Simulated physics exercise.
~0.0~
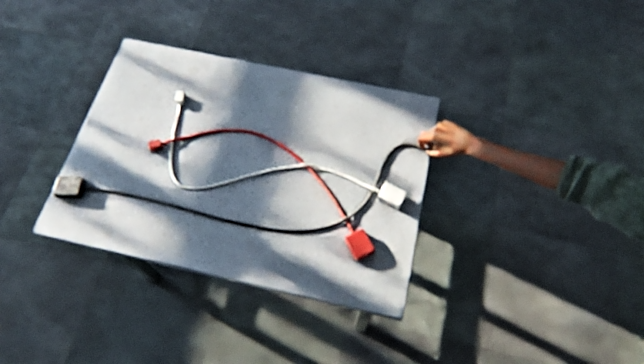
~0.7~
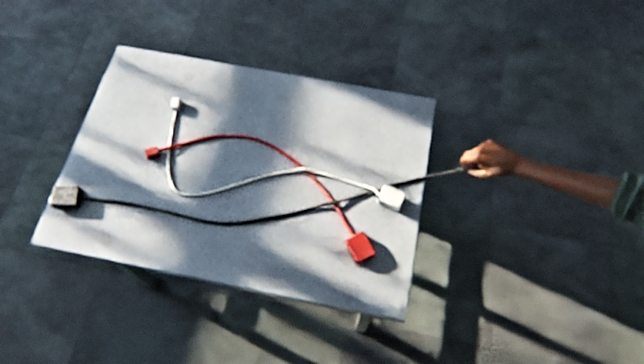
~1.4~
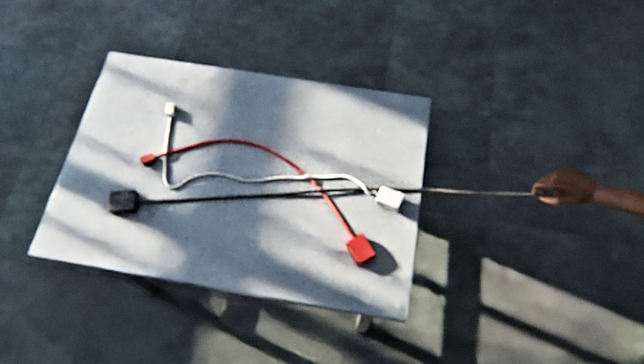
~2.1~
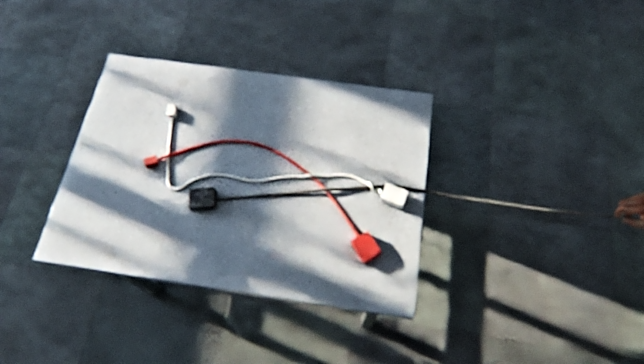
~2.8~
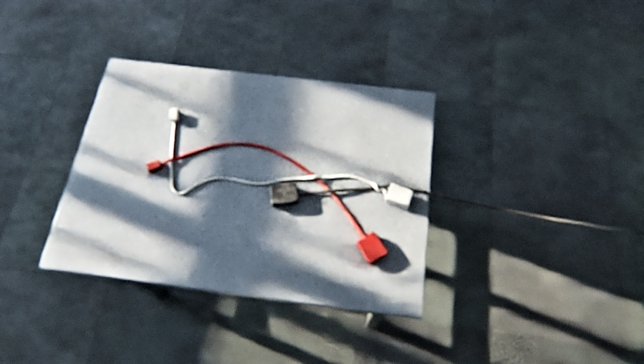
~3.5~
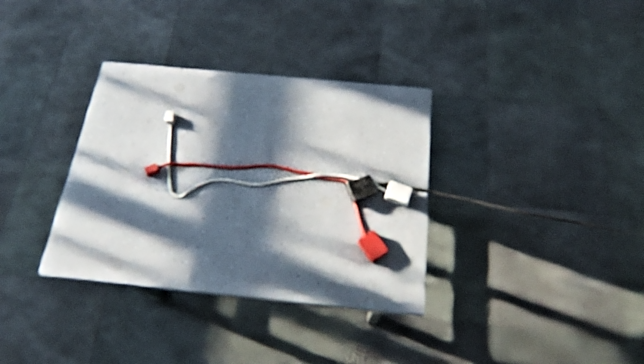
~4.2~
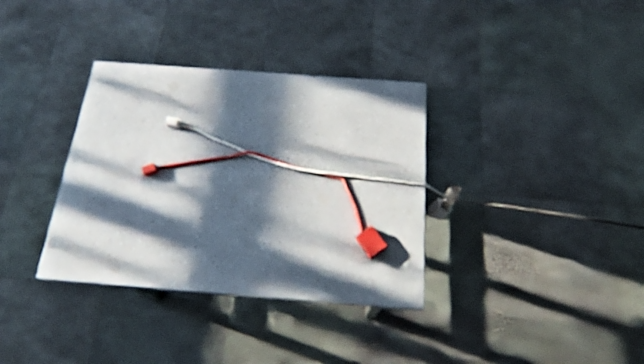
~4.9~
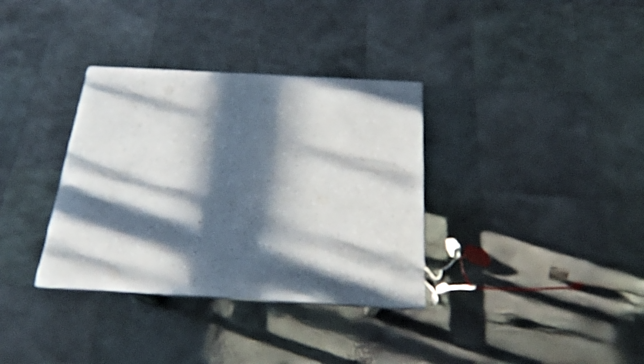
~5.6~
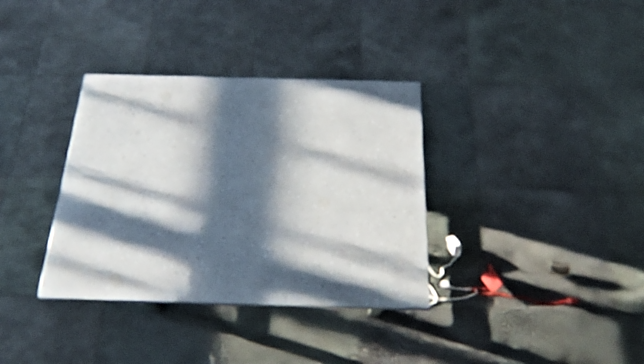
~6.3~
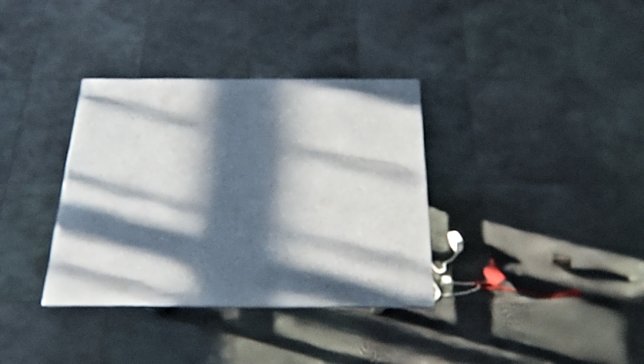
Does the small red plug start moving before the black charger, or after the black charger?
The red plug starts after it. The black charger is already sliding right across the desk while the red plug stays in place, and the plug is only swept away later.
